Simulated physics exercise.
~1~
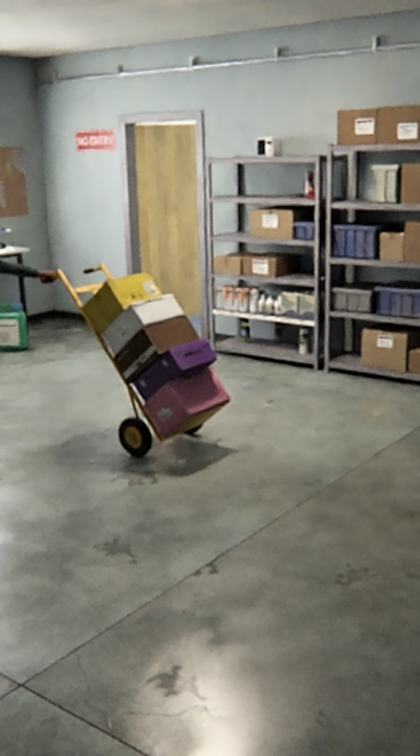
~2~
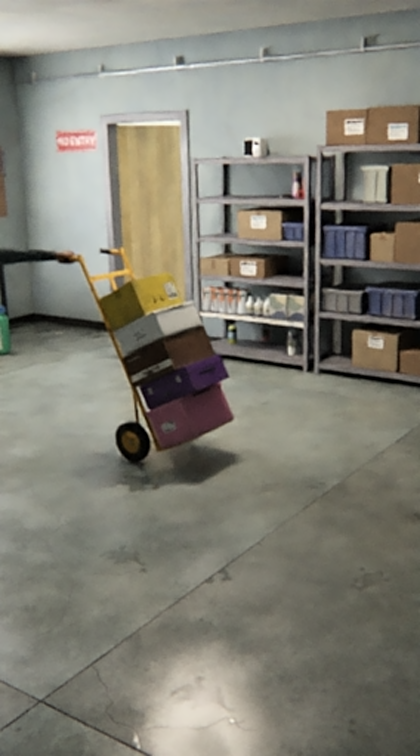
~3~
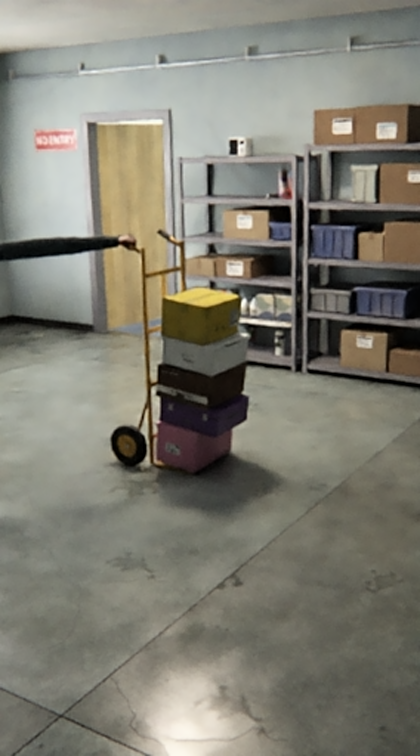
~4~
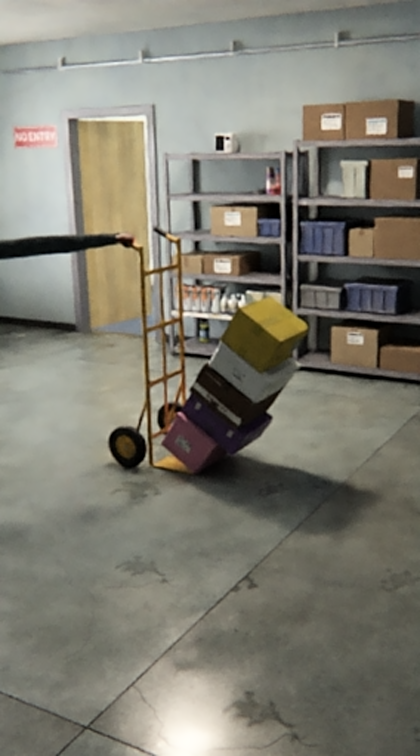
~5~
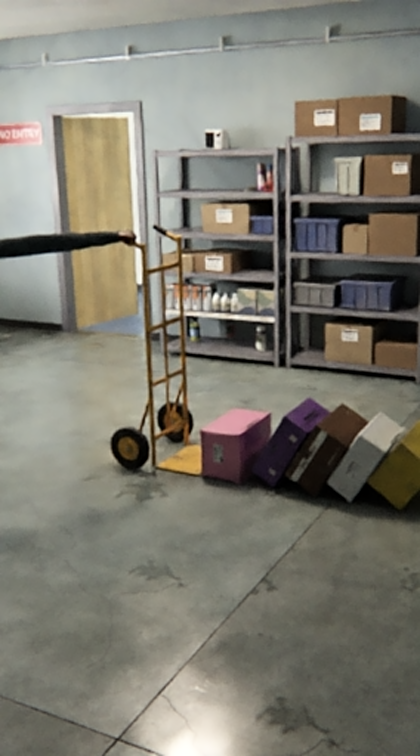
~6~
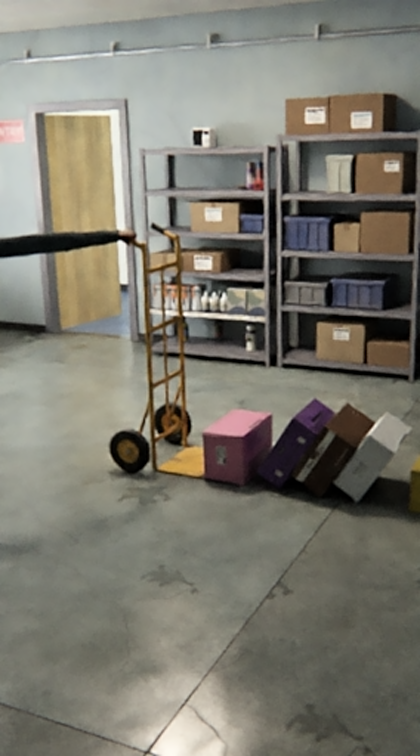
A hand truck swings upright, and its stacked boxes topple right onto the floor.
